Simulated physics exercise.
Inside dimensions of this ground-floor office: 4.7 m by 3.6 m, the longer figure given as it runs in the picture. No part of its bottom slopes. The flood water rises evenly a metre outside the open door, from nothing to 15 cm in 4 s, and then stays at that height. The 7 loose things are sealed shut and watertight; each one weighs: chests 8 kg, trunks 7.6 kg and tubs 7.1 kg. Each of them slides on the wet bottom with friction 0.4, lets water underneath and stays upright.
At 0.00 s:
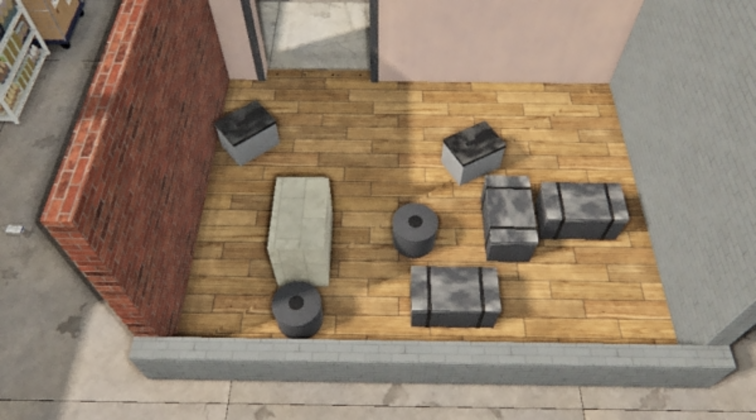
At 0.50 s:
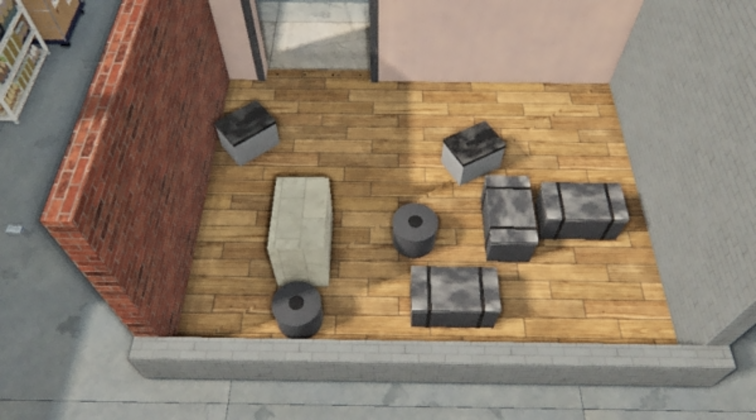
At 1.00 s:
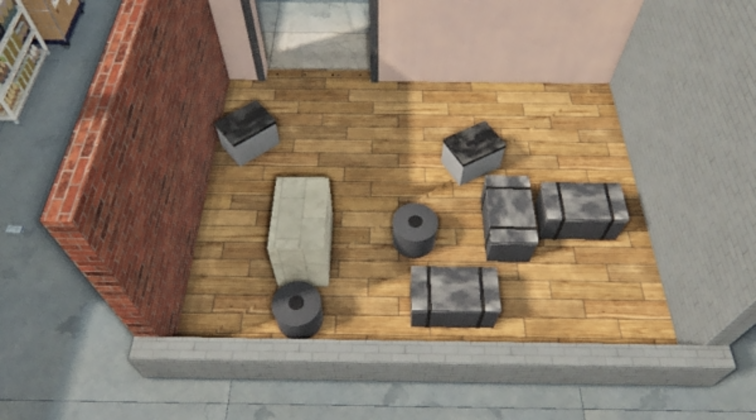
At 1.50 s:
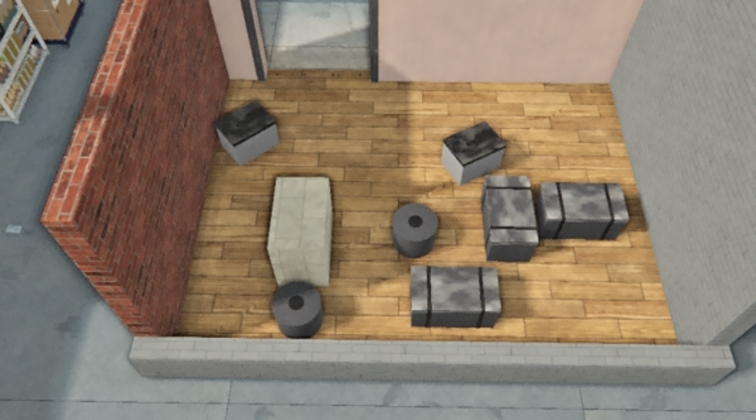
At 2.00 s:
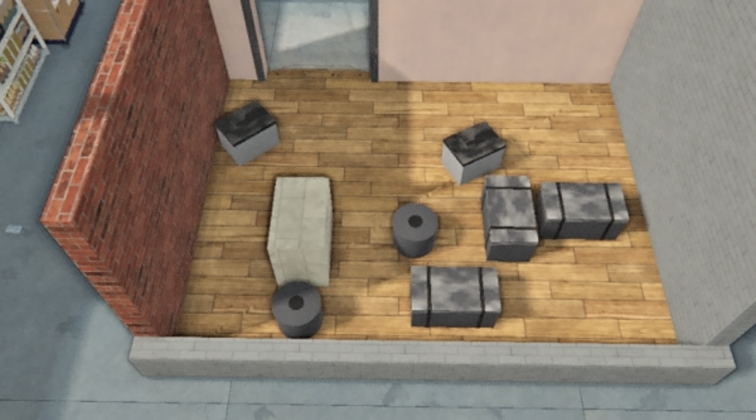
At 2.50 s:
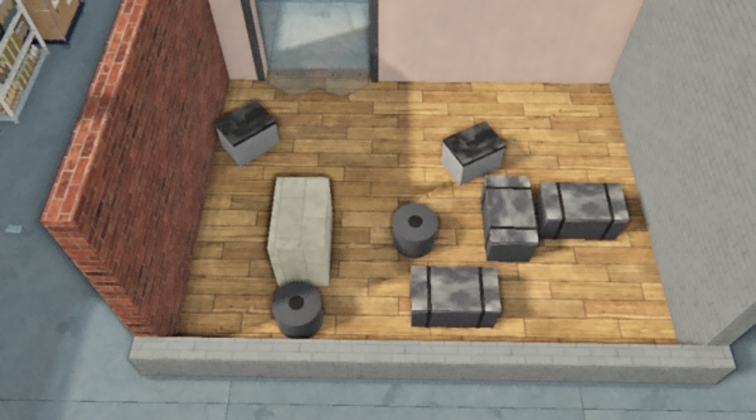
A small ground-floor room with a plank floor, a red brick wall on the left and an open doorway at the back is seen from high above its low front wall. A pale slab-like block lies left of centre, with two dark round tubs, two black-topped grey boxes and three strapped grey trunks around it. Nothing indoors shifts and the view stays still, while the ground outside turns bluish and a little water edges in at the doorway.
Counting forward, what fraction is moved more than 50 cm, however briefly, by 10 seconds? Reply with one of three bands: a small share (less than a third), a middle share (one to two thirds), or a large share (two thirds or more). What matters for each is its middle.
A middle share, one to two thirds.
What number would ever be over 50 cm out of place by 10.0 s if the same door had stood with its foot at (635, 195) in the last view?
Then it comes to 6 of them.
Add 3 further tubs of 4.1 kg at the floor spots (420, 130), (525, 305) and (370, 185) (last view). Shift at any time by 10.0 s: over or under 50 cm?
Result by item, in order: Inside the cutoff, beyond the cutoff, beyond the cutoff.
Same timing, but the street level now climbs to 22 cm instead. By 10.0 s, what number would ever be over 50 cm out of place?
6.
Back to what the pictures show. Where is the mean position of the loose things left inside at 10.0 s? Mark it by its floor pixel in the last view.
Near (499, 257).
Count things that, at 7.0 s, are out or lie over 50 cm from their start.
2 in all.
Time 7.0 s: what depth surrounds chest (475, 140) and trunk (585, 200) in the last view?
Roughly 2 and 0 cm.
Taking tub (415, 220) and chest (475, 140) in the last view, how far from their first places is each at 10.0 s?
In turn: 150 cm, 0 cm.
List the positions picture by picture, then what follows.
In the first frame, a chest at (245, 122) rests on the ground; a trunk at (455, 288), on the bottom; 0.0 m2 under water; 0 of 7 have shifted.
In the second frame, a chest at (245, 122), on the bottom; a trunk at (455, 288) rests on the ground; 0.0 m2 under water; 0 of 7 have shifted.
In the third frame, a chest at (245, 122) rests on the ground; a trunk at (455, 288), on the bottom; water covers 0.0 m2; 0 of 7 have shifted.
In the fourth frame, a chest at (245, 122) rests on the ground; a trunk at (455, 288), on the bottom; water covers 0.0 m2; 0 of 7 have shifted.
In the fifth frame, a chest at (245, 122), on the bottom; a trunk at (455, 288) rests on the ground; 0.0 m2 under water; 0 of 7 have shifted.
In the sixth frame, a chest at (245, 122) rests on the ground; a trunk at (455, 288) rests on the ground; 0.2 m2 under water; 0 of 7 have shifted.
After 3.5 s 0 of 7 are over 50 cm from their spots; 0 afloat.
After 4.5 s 0 of 7 are over 50 cm from their spots; 0 afloat.
After 7.0 s 2 of 7 are over 50 cm from their spots; 2 afloat.
After 10.0 s 4 of 7 are over 50 cm from their spots, and 4 have been at some point; 3 afloat.
